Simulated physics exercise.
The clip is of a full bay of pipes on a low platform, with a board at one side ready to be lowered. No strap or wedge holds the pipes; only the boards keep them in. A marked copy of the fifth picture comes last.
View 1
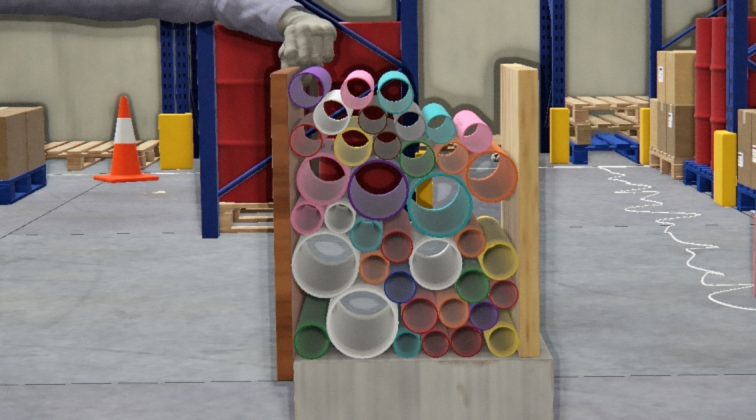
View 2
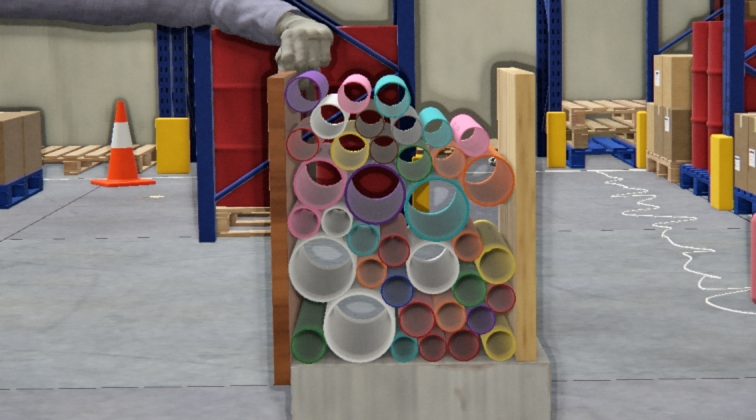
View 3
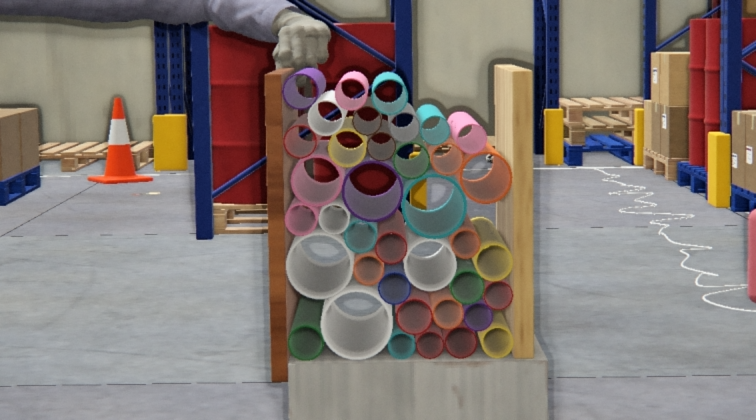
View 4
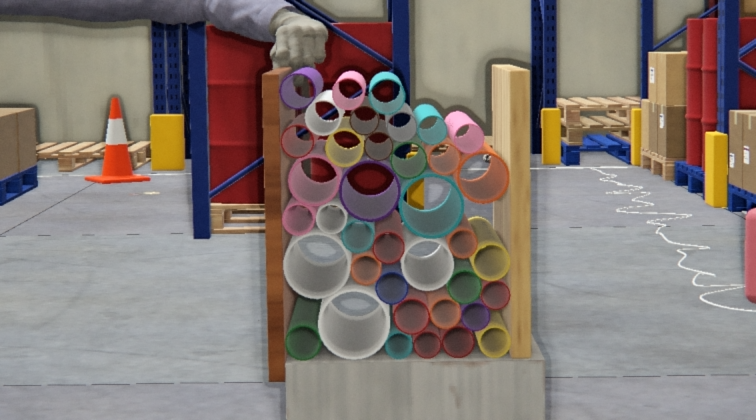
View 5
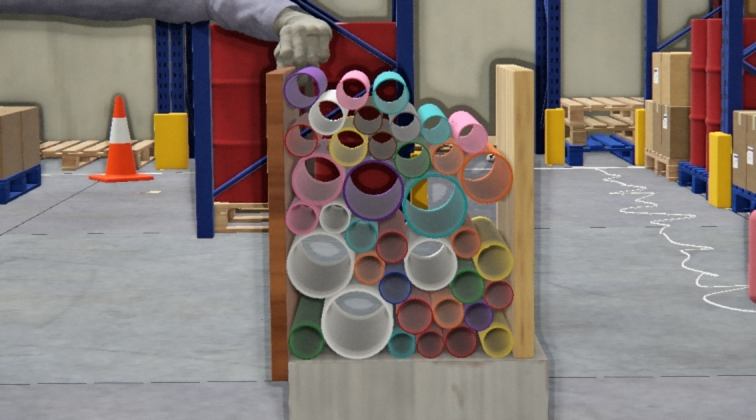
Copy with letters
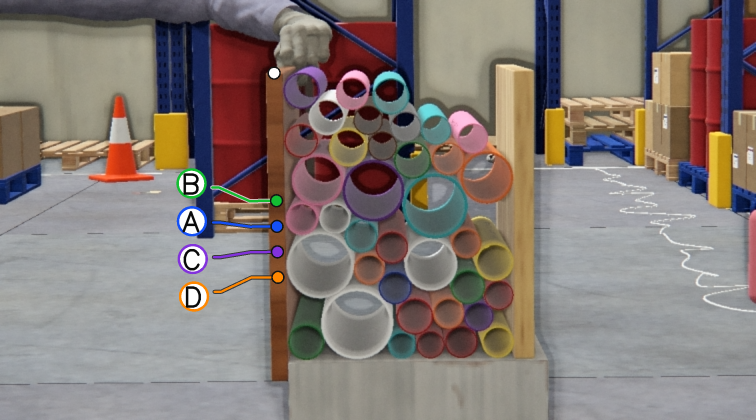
Colorful pipes sat stacked between two wooden boards on a low platform in a warehouse, while a gloved hand rested on top of the left board; only the view shifted slightly, and the pile stayed put.
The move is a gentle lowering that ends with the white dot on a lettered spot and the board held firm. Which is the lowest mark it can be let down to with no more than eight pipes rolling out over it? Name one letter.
No lower than A.
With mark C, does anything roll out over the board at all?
At C: Yes.
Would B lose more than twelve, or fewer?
At B, fewer than twelve.
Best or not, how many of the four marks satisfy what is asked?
Two of them.
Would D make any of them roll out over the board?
Yes, at D.
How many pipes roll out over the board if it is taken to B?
It comes to four.
On the copy, A at (277, 226); B at (277, 201); C at (278, 252); D at (278, 277); the white dot at (274, 73).
On A. First, top of the board (284, 139).
Then, top of the board (285, 214).
Finally, top of the board (286, 226), about four out over the board.
By contrast, B about four out over the board; C nine out over the board; D more than eight out over the board.
